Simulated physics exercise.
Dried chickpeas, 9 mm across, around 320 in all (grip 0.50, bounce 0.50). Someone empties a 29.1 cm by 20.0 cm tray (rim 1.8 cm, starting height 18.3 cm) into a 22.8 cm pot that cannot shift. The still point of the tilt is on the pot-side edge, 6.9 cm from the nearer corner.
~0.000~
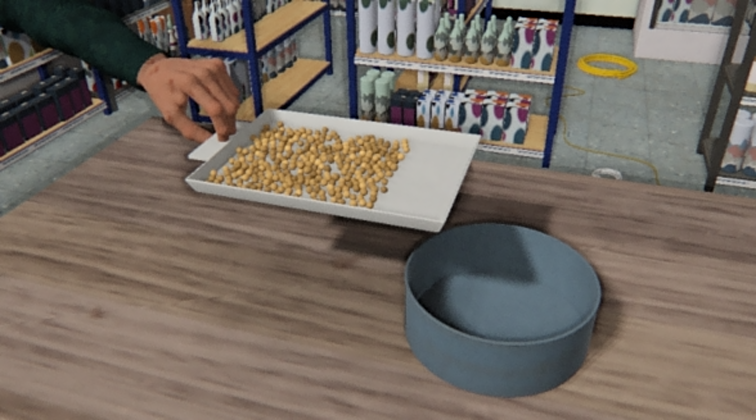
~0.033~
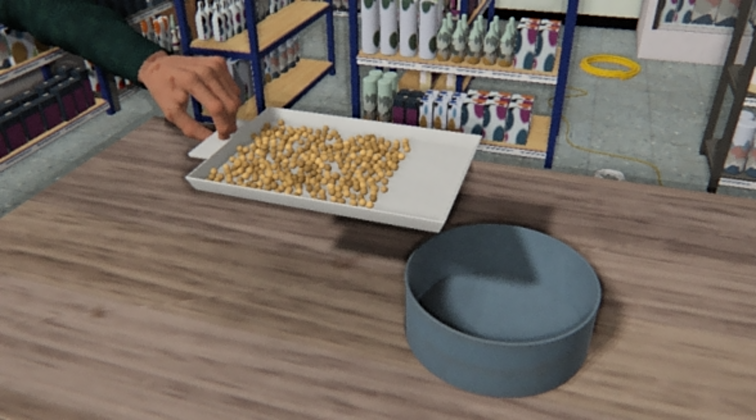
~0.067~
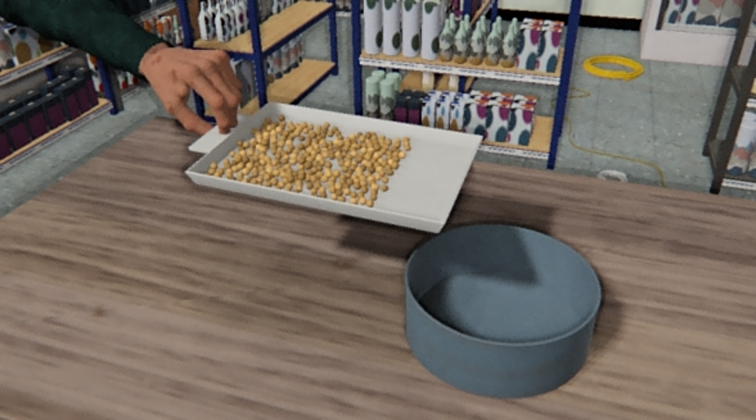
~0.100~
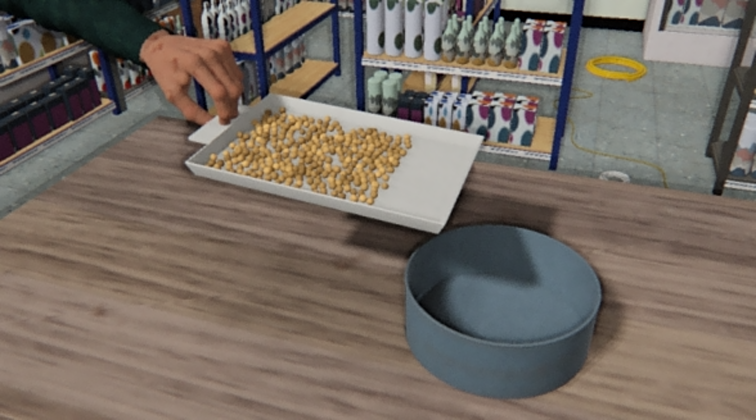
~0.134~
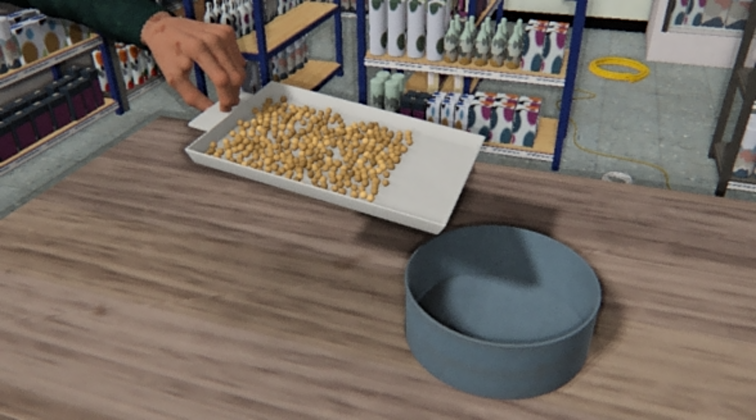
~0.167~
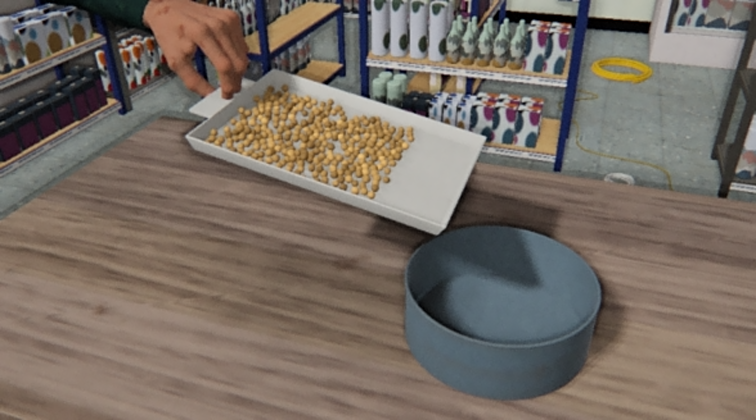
We see a hand holding the left end of a shallow white tray of dried chickpeas beside a round blue-grey pot on a wooden table, then gradually raising that end so the tray slopes down to the right.
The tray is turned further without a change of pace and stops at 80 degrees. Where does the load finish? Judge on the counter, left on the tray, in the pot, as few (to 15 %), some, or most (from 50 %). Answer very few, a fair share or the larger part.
Counter very few, tray very few, pot the larger part.
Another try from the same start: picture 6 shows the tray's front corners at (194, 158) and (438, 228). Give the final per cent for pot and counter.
Pot 60, counter 40.
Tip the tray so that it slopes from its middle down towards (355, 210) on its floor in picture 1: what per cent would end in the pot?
About 45 per cent.
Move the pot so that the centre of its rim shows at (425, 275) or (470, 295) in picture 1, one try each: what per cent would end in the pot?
Some 50 and 80 per cent.
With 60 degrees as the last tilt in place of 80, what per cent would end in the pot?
In that case some 65 per cent.
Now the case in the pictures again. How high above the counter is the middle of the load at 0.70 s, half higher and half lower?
Some 20 cm.
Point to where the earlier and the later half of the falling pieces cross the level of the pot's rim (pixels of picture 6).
First near (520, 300), later near (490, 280).
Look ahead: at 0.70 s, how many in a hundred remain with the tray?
Some 80 per cent of the load.
After 0.49 s, tilt 46 degrees; the tray holds 100 %, the pot 0 %.
After 0.70 s, tilt 68 degrees; the tray holds 80 %, the pot 0 %.
Then, at 1.02 s, tilt 80 degrees; the tray holds 15 %, the pot 80 %.
In the end, at 2.1 s, counter 5 %, tray 0 %, pot 95 %.
